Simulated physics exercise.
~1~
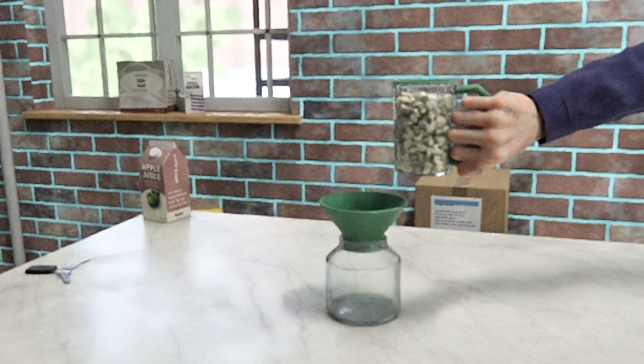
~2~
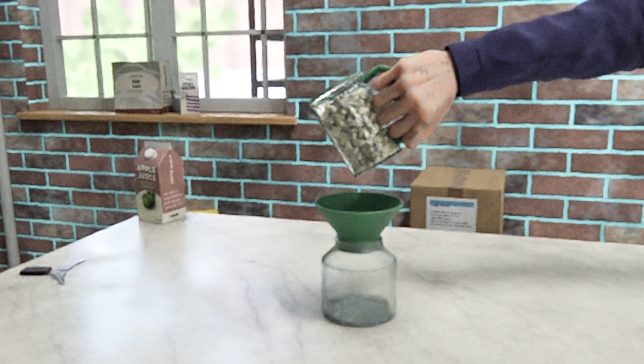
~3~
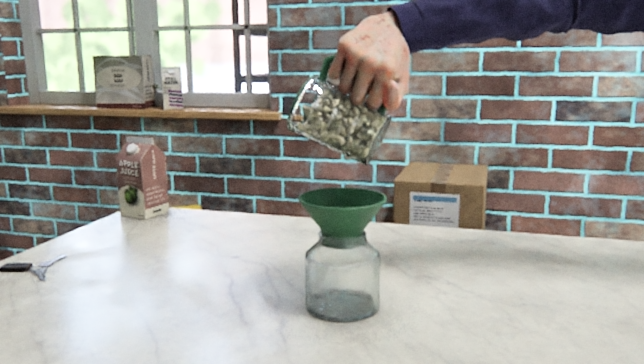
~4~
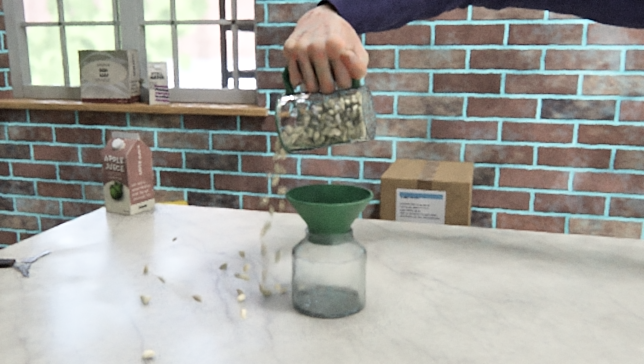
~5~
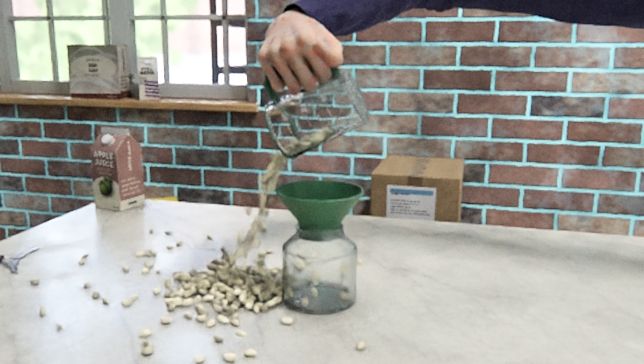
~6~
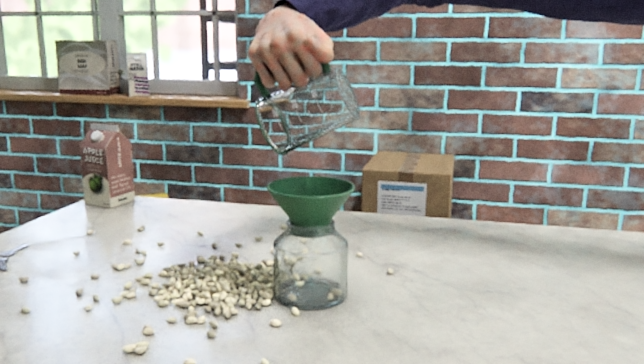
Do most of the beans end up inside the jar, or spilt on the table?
Most of them end up spilt on the table, because the stream falls to the left of the funnel. Hardly any end up in the jar or stay behind in the cup or funnel.
